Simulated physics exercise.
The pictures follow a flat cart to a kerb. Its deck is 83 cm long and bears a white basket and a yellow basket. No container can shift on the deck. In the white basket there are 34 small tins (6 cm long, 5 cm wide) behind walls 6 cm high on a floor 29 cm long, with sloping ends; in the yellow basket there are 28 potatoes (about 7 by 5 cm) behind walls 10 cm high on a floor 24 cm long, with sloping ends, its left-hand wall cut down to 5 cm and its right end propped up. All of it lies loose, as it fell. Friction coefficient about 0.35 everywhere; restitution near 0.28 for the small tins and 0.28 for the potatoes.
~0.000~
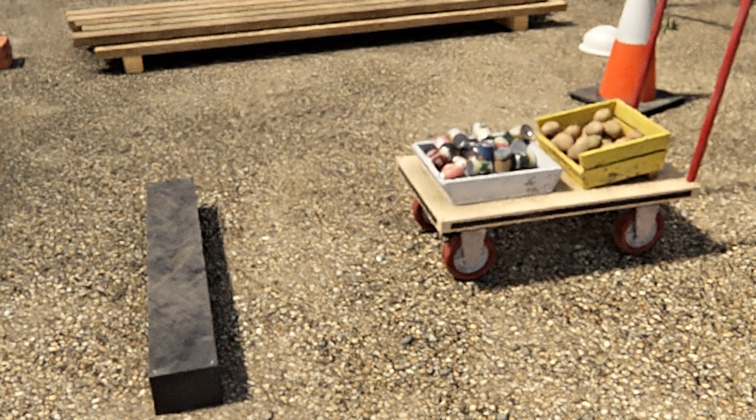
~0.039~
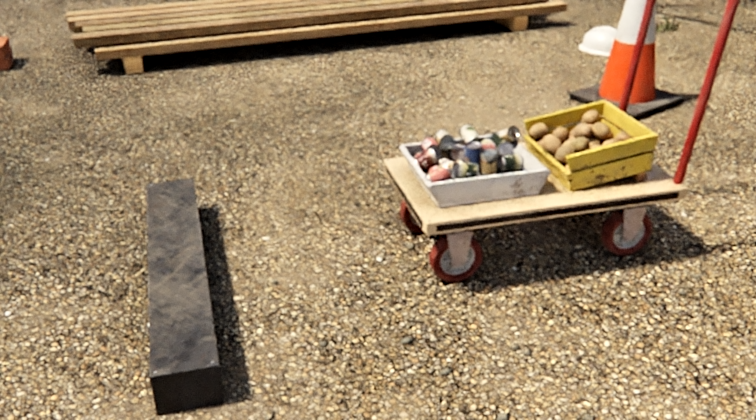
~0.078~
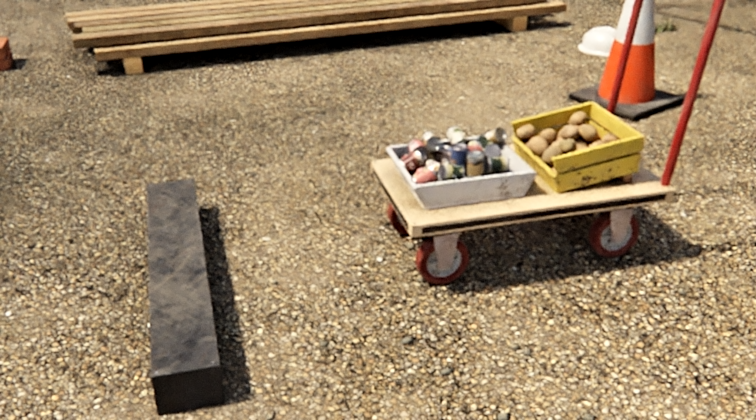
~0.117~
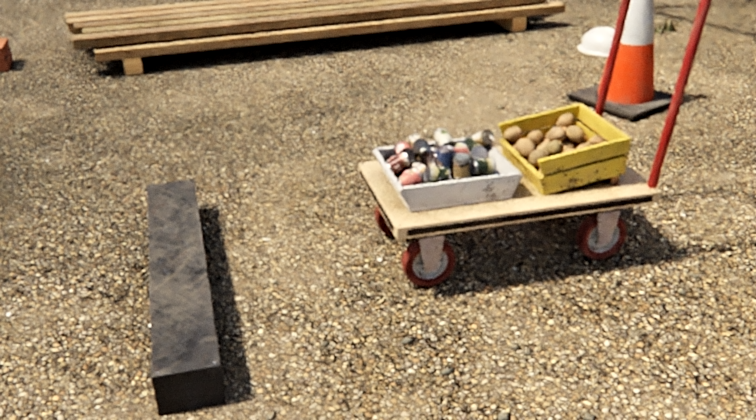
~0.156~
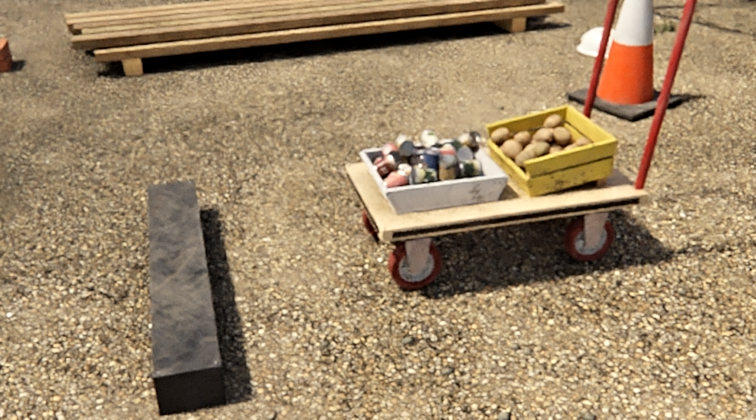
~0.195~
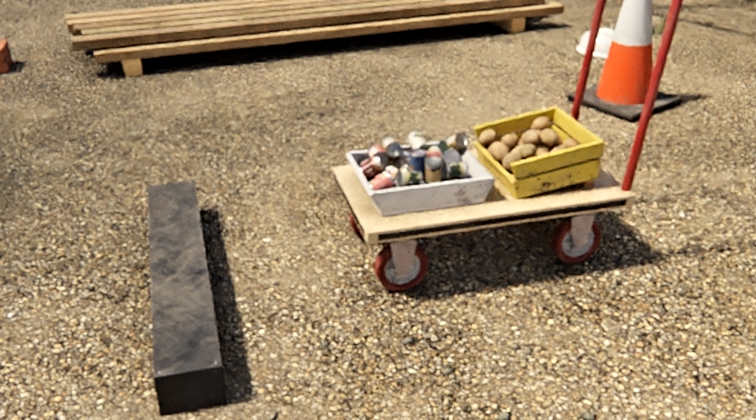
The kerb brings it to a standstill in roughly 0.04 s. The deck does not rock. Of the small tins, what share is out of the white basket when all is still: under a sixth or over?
Out of the white basket go fewer than one in six of the small tins.
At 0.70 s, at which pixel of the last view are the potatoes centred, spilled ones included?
Near (379, 171).
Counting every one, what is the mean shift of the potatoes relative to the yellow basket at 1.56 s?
About 2 cm to the left.
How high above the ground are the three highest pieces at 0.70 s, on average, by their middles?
About 38 cm.
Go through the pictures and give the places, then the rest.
In the first picture (we follow the rim corner now nearest the camera; the camera moves round a little), white basket at (446, 182); yellow basket at (580, 155); 69 cm still to roll; nothing out yet.
The second picture shows white basket at (432, 184); yellow basket at (566, 157); 65 cm still to roll.
The third picture shows white basket at (417, 186); yellow basket at (552, 159); 60 cm still to roll.
The fourth picture shows white basket at (403, 188); yellow basket at (539, 161); 56 cm still to roll.
The fifth picture shows white basket at (388, 190); yellow basket at (525, 163); 52 cm still to roll.
The sixth picture shows white basket at (373, 192); yellow basket at (511, 165); 47 cm still to roll; nothing out yet.
After 0.60 s, contact.
After 0.70 s, 0 of 34 out of the white basket and 2 of 28 out of the yellow basket.
After 0.82 s, 1 of 34 out of the white basket and 2 of 28 out of the yellow basket.
After 1.05 s, 1 of 34 out of the white basket and 3 of 28 out of the yellow basket.
When it is over (at 1.56 s), 2 of 34 out of the white basket and 3 of 28 out of the yellow basket. Asked share, 2 of 34, 6 per cent.
